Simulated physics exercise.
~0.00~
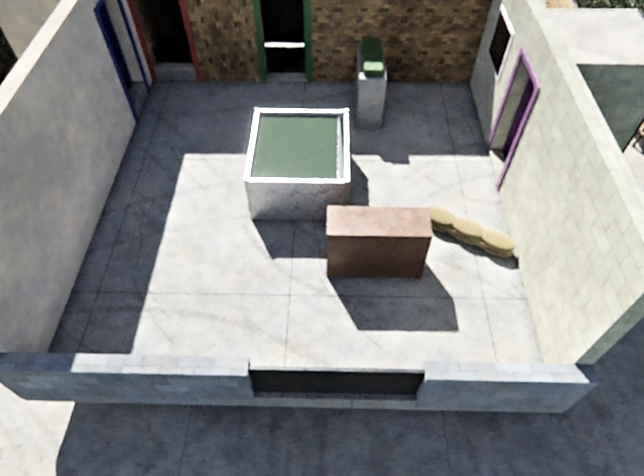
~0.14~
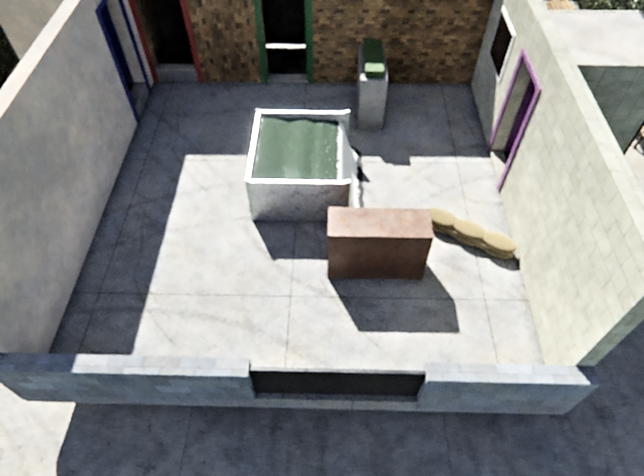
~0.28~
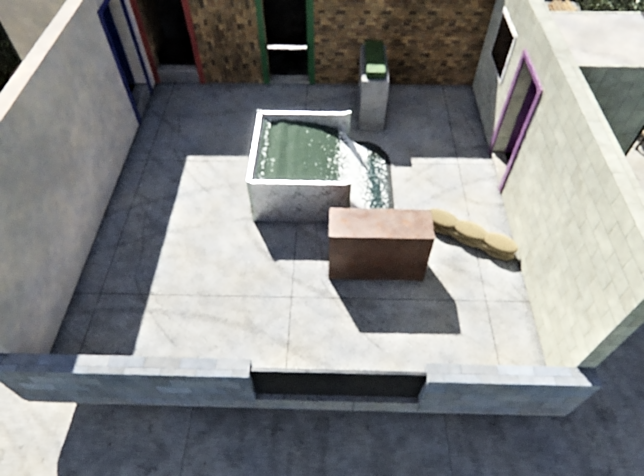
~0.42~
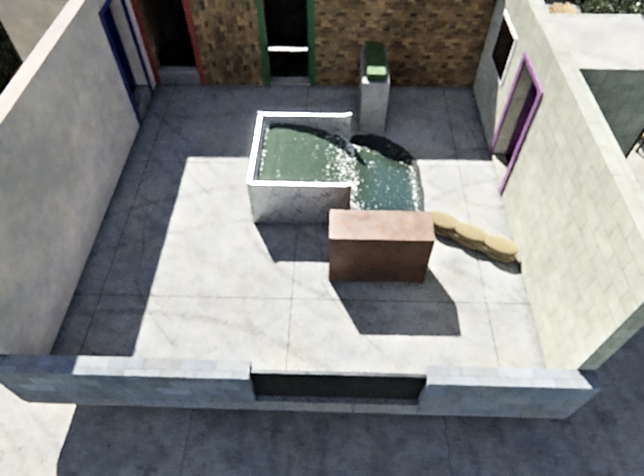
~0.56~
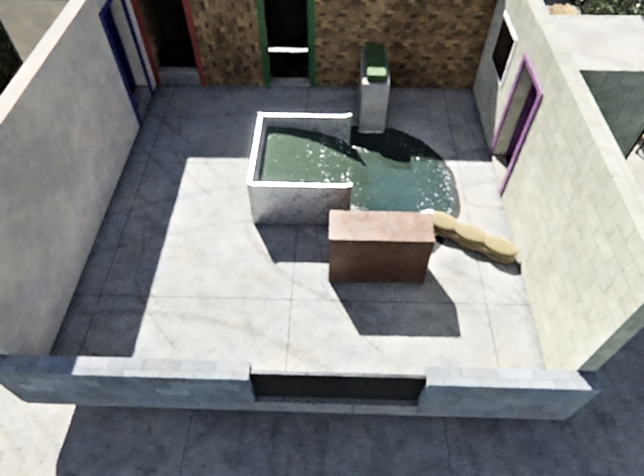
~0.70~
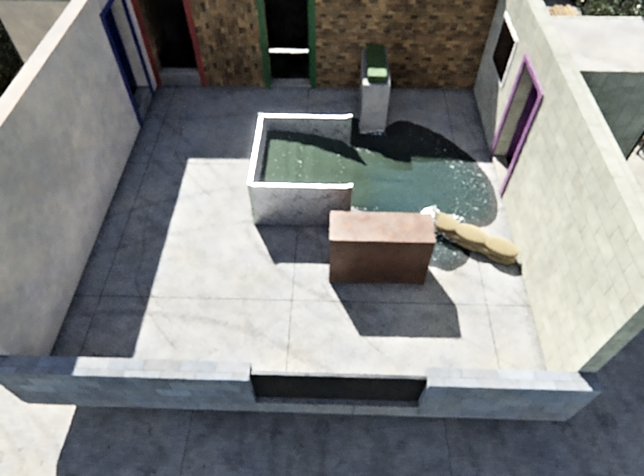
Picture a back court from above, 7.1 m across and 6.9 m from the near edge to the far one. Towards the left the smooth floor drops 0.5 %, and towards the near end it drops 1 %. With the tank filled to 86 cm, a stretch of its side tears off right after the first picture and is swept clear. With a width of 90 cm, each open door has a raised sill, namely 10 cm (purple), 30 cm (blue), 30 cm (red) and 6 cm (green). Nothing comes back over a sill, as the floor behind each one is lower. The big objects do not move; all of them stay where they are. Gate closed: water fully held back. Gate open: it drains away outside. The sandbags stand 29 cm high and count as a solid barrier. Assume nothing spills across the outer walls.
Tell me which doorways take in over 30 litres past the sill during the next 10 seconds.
The purple door breaks the limit, the blue door remains within the limit, the red door remains within the limit, the green door remains within the limit.
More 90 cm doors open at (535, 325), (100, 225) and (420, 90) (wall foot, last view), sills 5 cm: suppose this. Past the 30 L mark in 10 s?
In that order: Beyond it, short of it, beyond it.
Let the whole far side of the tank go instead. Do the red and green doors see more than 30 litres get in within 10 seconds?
Result against the limit at red: Limit held; result at green: Limit broken.
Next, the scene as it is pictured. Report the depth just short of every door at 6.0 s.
Measured in centimetres, the purple door gives 7, the blue door 5, the red door 1 and the green door 2.
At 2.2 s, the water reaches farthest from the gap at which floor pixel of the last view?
Around pixel (549, 393).
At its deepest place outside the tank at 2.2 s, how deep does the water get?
Depth max: Approx. 40 cm.
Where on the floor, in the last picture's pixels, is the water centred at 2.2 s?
I'd put it close to (420, 193).
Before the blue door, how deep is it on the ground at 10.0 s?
Some 3.0 cm.
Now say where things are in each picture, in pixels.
The first picture shows still water, 86 cm deep, in the tank at (300, 147).
In the second picture, water pours out at (345, 173) and has run 1.0 m, to a hidden place; typically 7 cm deep outside, 86 cm at the tank's back.
In the third picture, water pours out at (346, 175) and has run 1.2 m, to a hidden place; typically 13 cm deep outside, 78 cm at the tank's back.
In the fourth picture, the front is at a hidden place, 1.5 m from the gap at (346, 178); 3.0 m2 of floor is under water; 74 cm left at the back of the tank.
In the fifth picture, water pours out at (346, 180) and has run 2.0 m, to (456, 204); typically 10 cm deep outside, 70 cm at the tank's back.
In the sixth picture, water pours out at (347, 181) and has run 2.7 m, to (493, 203); typically 8 cm deep outside, 62 cm at the tank's back.
After 1.4 s water covers 25 % of the floor and is deepest (47 cm) near (499, 198); purple door 19 cm at the sill, 106 L in, blue door not reached, red door not reached, green door not reached.
After 2.2 s water covers 30 % of the floor and is deepest (40 cm) near (513, 254); purple door 29 cm at the sill, 262 L in, blue door not reached, red door not reached, green door not reached.
After 3.5 s water covers 40 % of the floor and is deepest (20 cm) near (549, 393); purple door 17 cm at the sill, 364 L in, blue door not reached, red door not reached, green door not reached.
After 6.0 s water covers 75 % of the floor and is deepest (14 cm) near (434, 110); purple door 7 cm at the sill, 382 L in, blue door 5 cm at the sill, 0 L in, red door 1 cm at the sill, 0 L in, green door 2 cm at the sill, 0 L in.
After 10.0 s water covers 75 % of the floor and is deepest (11 cm) near (361, 251); purple door 6 cm at the sill, 382 L in, blue door 3 cm at the sill, 0 L in, red door 2 cm at the sill, 0 L in, green door 1 cm at the sill, 0 L in.
